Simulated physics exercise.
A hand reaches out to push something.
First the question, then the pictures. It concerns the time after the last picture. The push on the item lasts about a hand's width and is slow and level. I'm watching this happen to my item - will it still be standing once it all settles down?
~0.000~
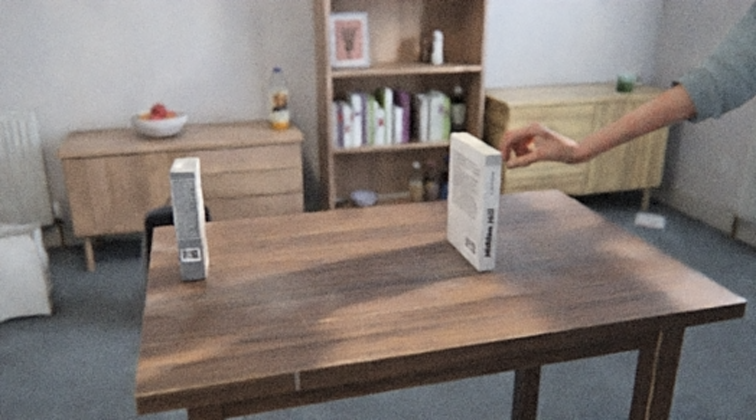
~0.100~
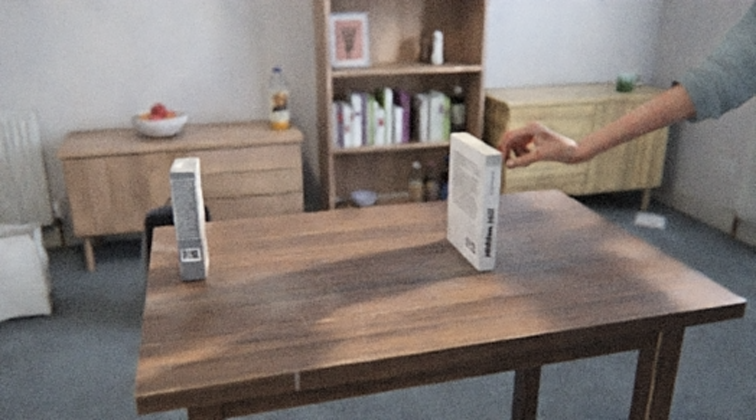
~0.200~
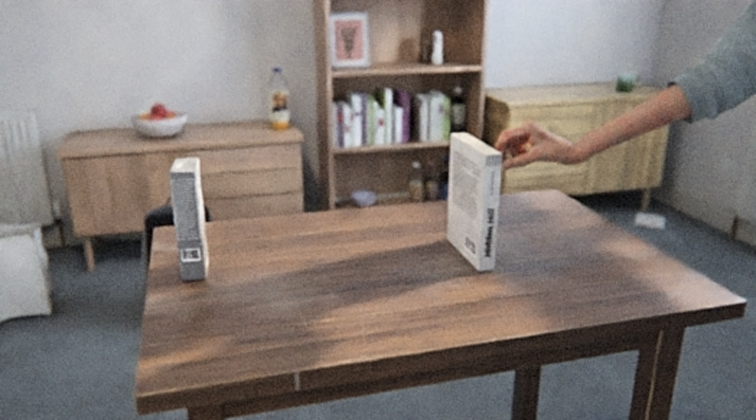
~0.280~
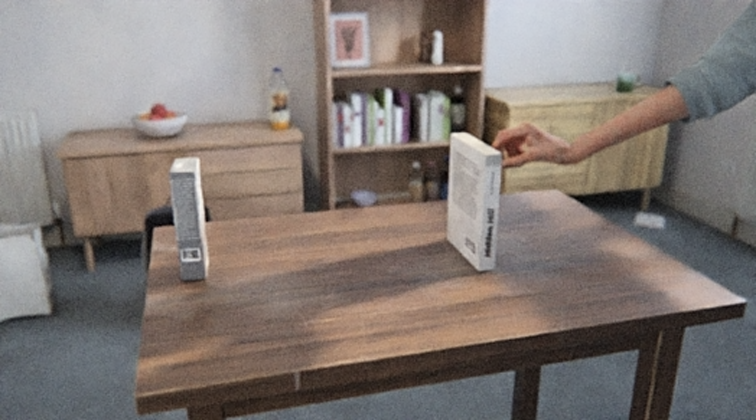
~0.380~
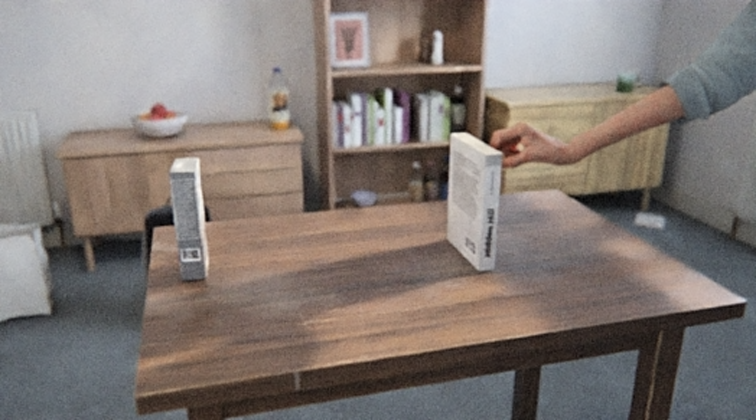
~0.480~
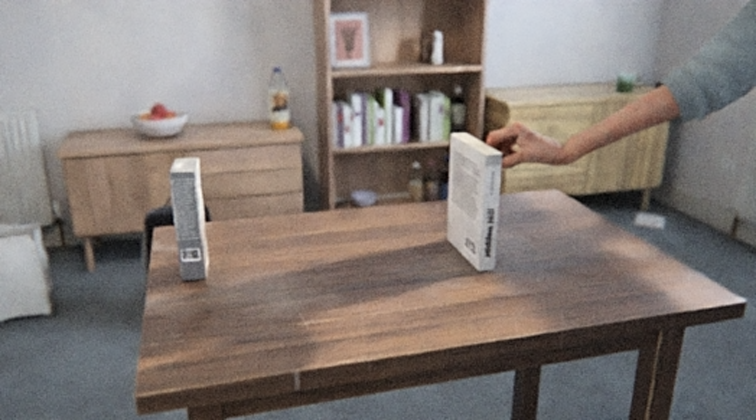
No, it goes over.
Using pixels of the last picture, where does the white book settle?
End point in the final view: About (403, 253).
Around 1.08 s, white book rocked 15° from its first pose near (458, 201).
Around 1.38 s, white book on its side near (406, 250).
Around 1.48 s, as before.
Finally (2.5 s), down or leaning hard on the table, white book. Final places as the last picture's camera would see them, white book near (403, 253).
